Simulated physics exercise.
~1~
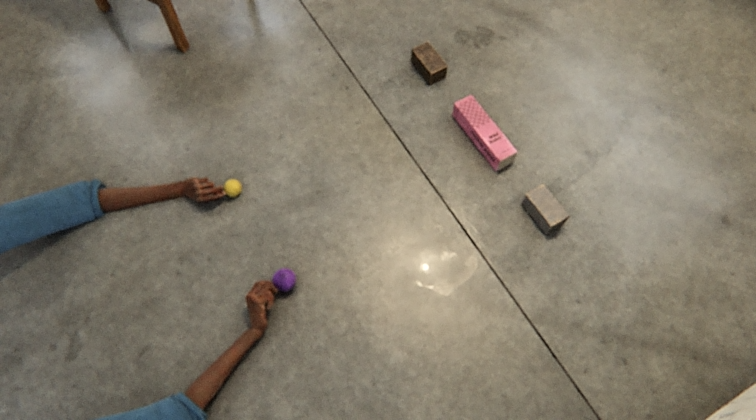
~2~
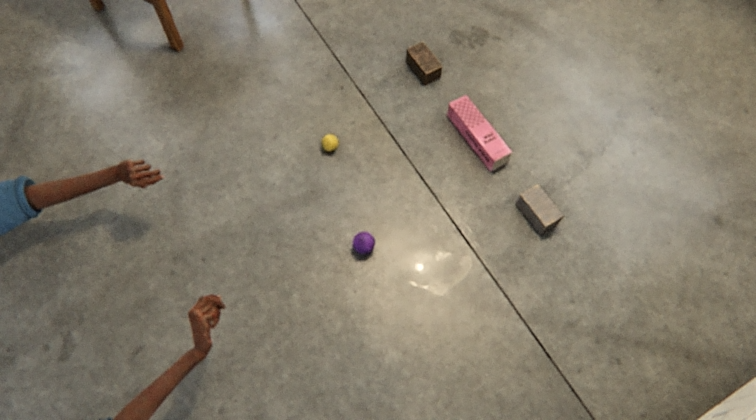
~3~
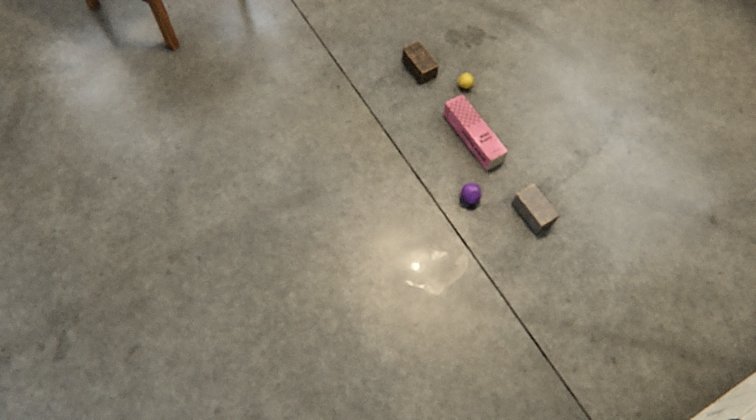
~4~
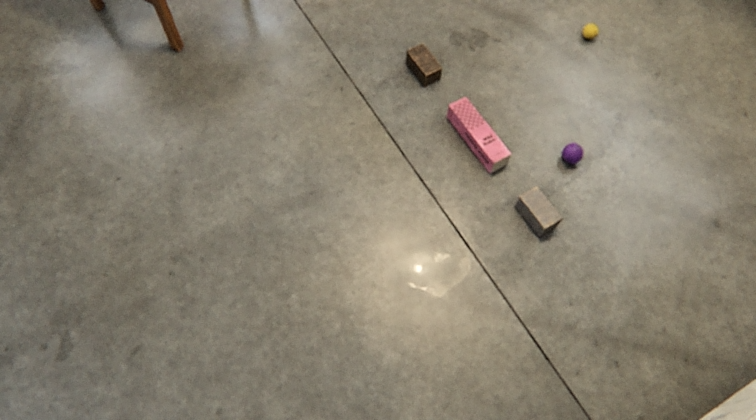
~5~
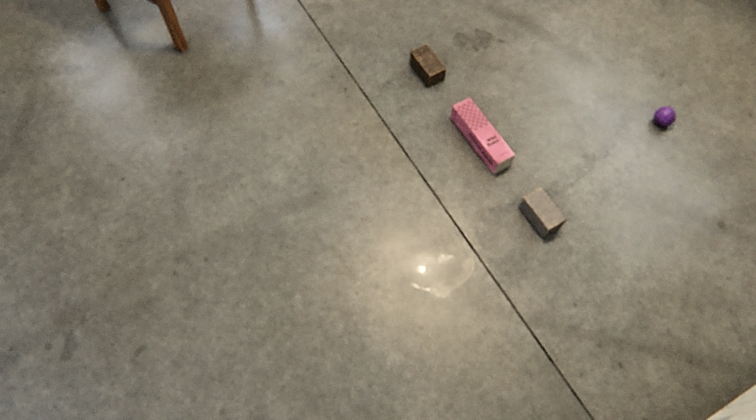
A small yellow ball and a purple ball start under two hands at the left of a smooth grey concrete floor, seen from above by a slightly swaying camera. Across a dark seam to the right stand a dark brown block, a pink patterned block and a grey block in a slanting row, with narrow gaps between them. The hands let go and draw back as both balls roll rightward. The yellow ball passes between the brown and pink blocks, and the purple one between the pink and grey. Both roll on toward the upper right, until the yellow ball is out of sight and the purple one remains in view, beyond the unmoved blocks.
